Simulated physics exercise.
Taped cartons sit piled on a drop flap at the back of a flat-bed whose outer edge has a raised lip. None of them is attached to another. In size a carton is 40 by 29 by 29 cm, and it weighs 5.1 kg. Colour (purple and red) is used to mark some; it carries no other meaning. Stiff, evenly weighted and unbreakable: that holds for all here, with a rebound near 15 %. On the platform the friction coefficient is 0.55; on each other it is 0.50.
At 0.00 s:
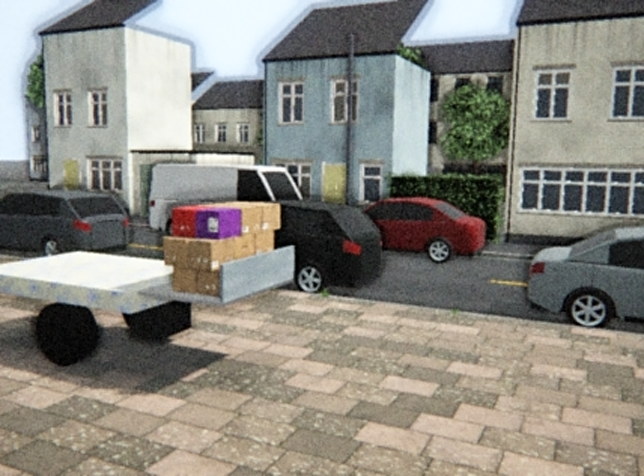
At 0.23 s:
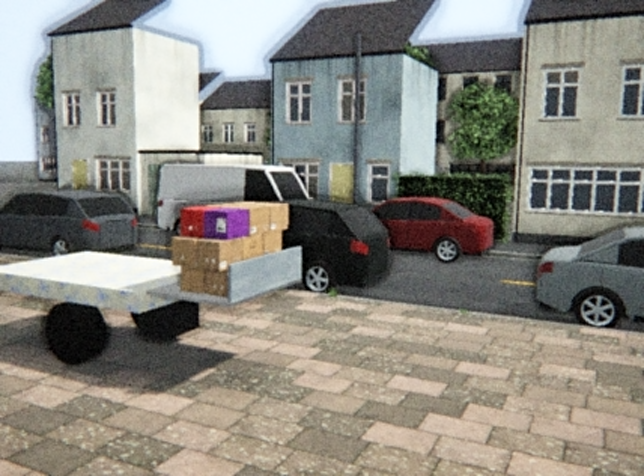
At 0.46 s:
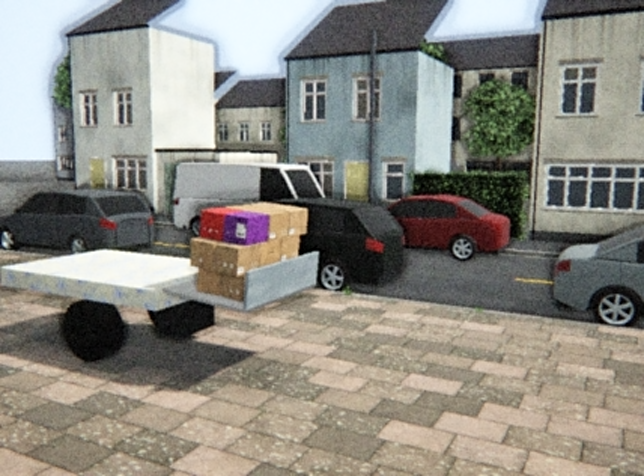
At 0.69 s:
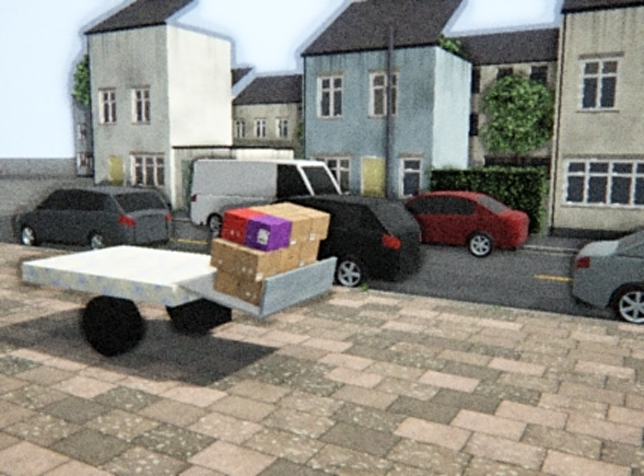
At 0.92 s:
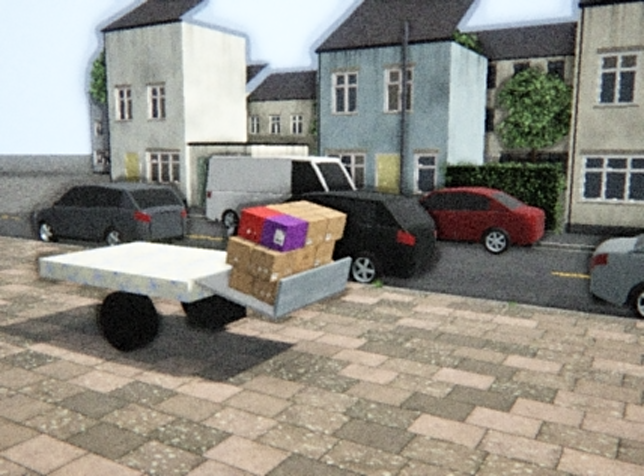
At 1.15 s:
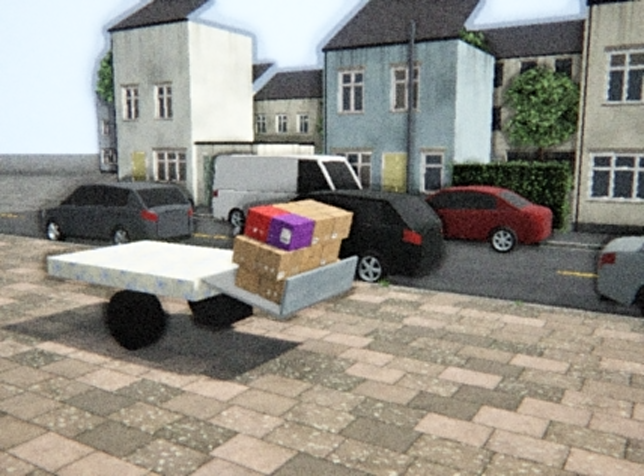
The flap at the back of a parked flat-bed starts out level, carrying piled taped cartons, one red and one purple. It then tilts gradually down at its outer end, the pile leaning with it, and finishes at a modest slope as the street view drifts rightward.
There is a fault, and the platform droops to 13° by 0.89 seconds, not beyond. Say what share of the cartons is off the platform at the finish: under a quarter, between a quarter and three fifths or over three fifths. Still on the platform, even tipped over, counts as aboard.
The share is less than a quarter.
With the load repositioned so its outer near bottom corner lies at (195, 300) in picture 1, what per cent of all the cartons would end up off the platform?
0 %.
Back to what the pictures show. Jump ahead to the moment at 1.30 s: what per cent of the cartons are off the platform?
0 percent by then.
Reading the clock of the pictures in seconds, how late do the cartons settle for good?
That happens at roughly 1.5 seconds.
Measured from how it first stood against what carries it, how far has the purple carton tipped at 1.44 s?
About 0 degrees.
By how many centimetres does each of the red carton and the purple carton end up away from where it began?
Red shifts 20 cm and purple shifts 20 cm.
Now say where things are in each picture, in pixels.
In the first picture (places mark the middle of the side facing us; the camera pans a little; leans and shifts are taken against what carries them), platform's outer corner (222, 305) slope 0°; purple carton (207, 225); red carton (183, 223); nothing disturbed.
The second picture shows platform's outer corner (230, 305) slope 0°; purple carton (215, 225).
The third picture shows platform's outer corner (245, 311) slope 5°; purple carton (235, 230).
The fourth picture shows platform's outer corner (260, 318) slope 11°; red carton (233, 228).
The fifth picture shows platform's outer corner (274, 318) slope 13°; red carton (250, 227).
The sixth picture shows platform's outer corner (280, 317) slope 13°; red carton (257, 226); purple carton (280, 234); nothing disturbed.
After 1.21 s, slope 13°; none of the 18 cartons off the platform.
At rest (1.6 s), slope 13°; none of the 18 cartons off the platform; red carton unmoved; purple carton unmoved. That is 0 per cent. As the last picture would show them, middles, red carton near (268, 224), purple carton near (291, 232).
